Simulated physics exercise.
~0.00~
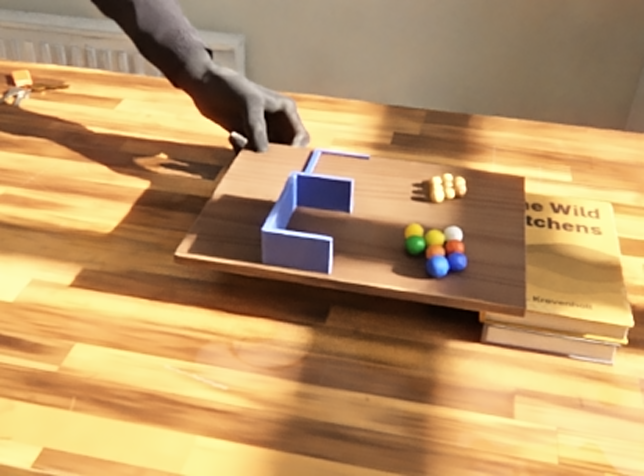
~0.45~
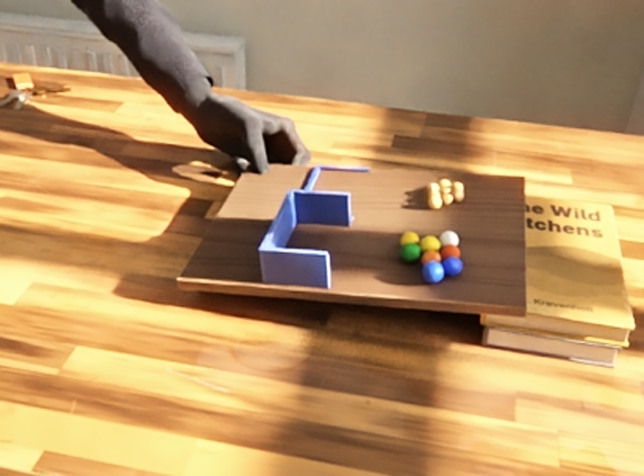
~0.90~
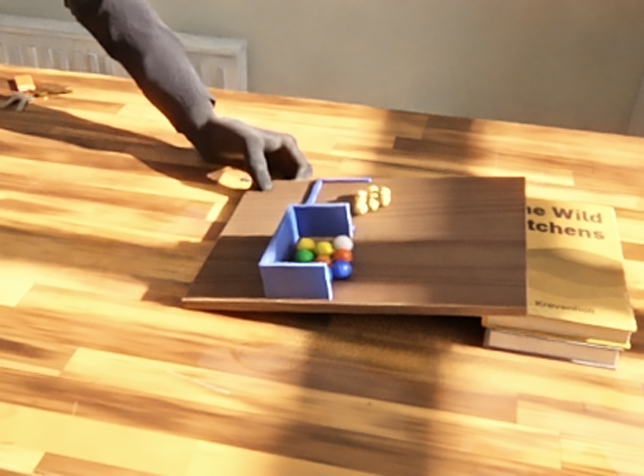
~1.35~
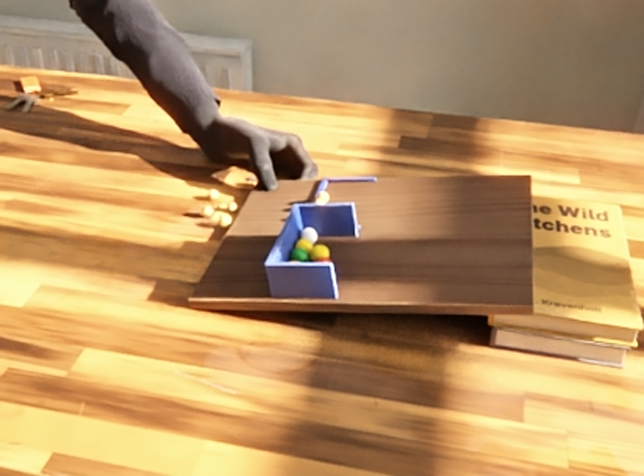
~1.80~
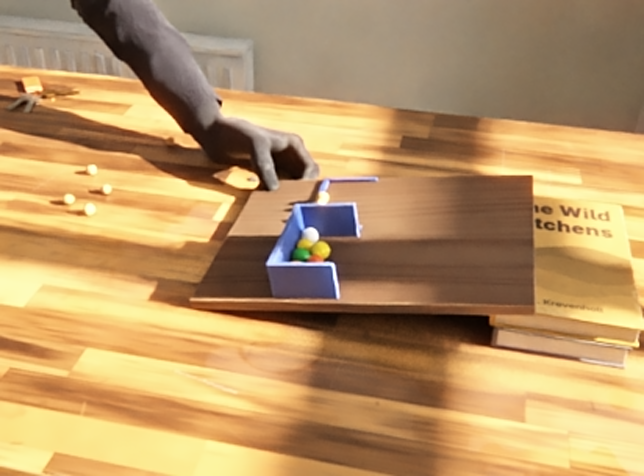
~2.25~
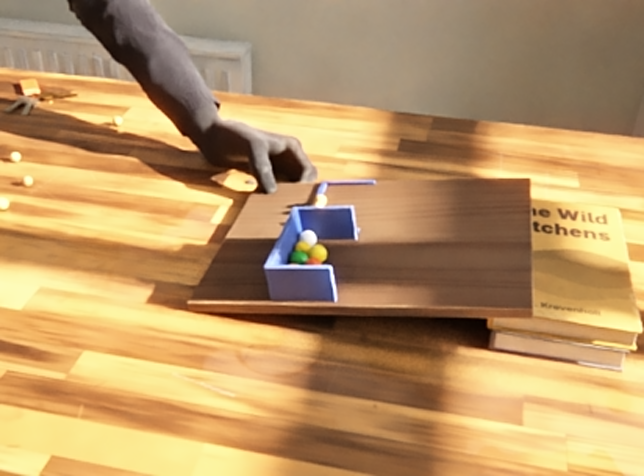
In this clip, a dark hand lowers the left end of a wooden board propped on books at its right, and colourful balls roll left into a blue barrier and stay there, while most of the small pale balls pass another bar and roll off across the table.
